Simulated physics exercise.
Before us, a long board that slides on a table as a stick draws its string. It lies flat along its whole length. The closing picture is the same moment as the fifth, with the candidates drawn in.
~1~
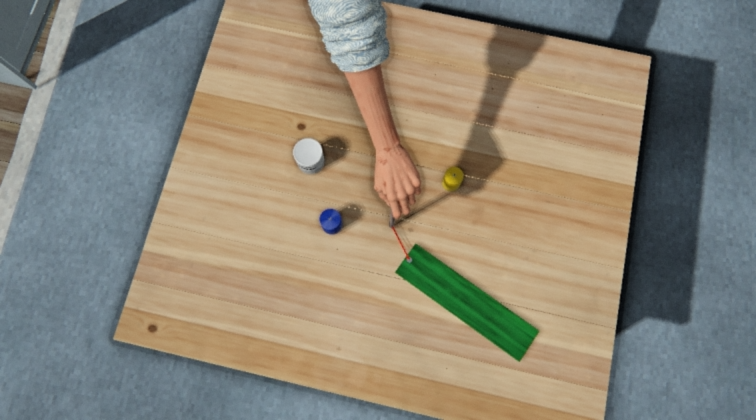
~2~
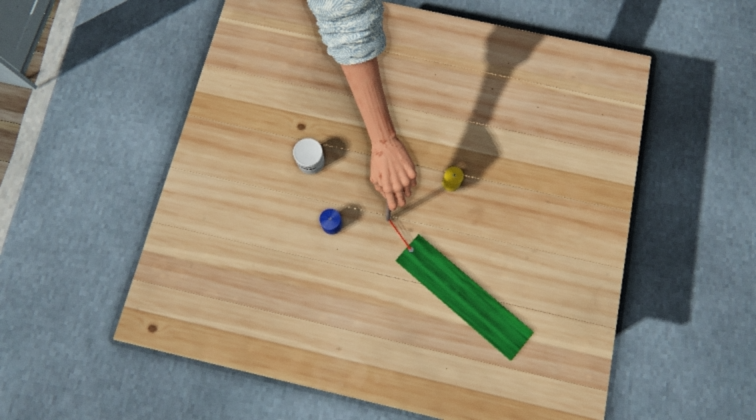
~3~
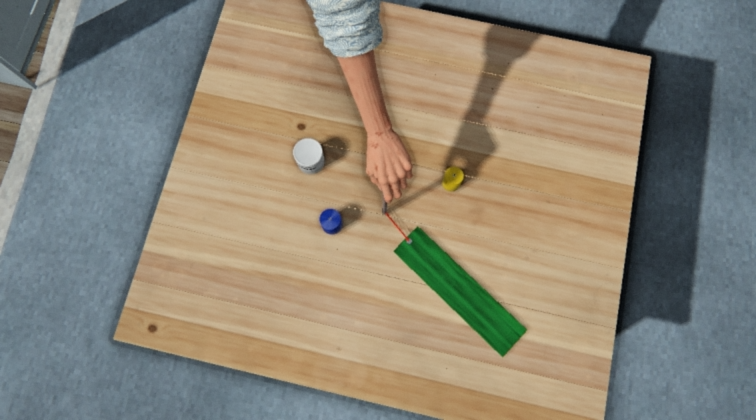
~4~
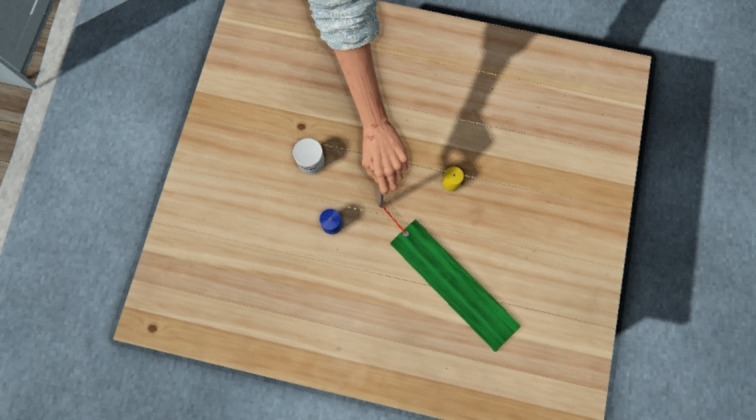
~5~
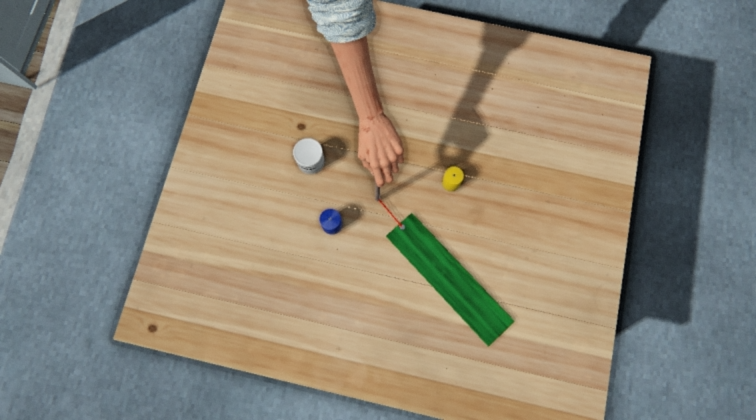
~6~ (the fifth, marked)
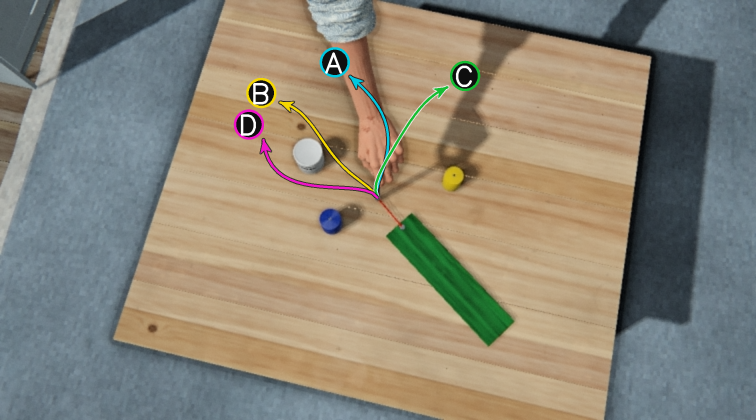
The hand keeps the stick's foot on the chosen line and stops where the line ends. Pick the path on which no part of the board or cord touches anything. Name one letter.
Line A does it.
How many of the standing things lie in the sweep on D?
In all, two.
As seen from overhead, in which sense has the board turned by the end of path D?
It turns anticlockwise.
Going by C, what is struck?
It is the yellow candle.
On the marked copy, A from (378, 198) via (387, 127) to (350, 77); B from (378, 198) via (326, 145) to (280, 103); C from (378, 198) via (404, 132) to (447, 87); D from (378, 198) via (304, 184) to (263, 140).
Following A. Soon after the start, foot of the stick (388, 150), middle of the board (432, 243).
Later, foot of the stick (378, 107), middle of the board (415, 198).
In the end, foot of the stick (350, 77), middle of the board (397, 162); nothing has been touched.
As for the rest, B meets the white jar; C meets the yellow candle; D meets the blue candle and white jar.
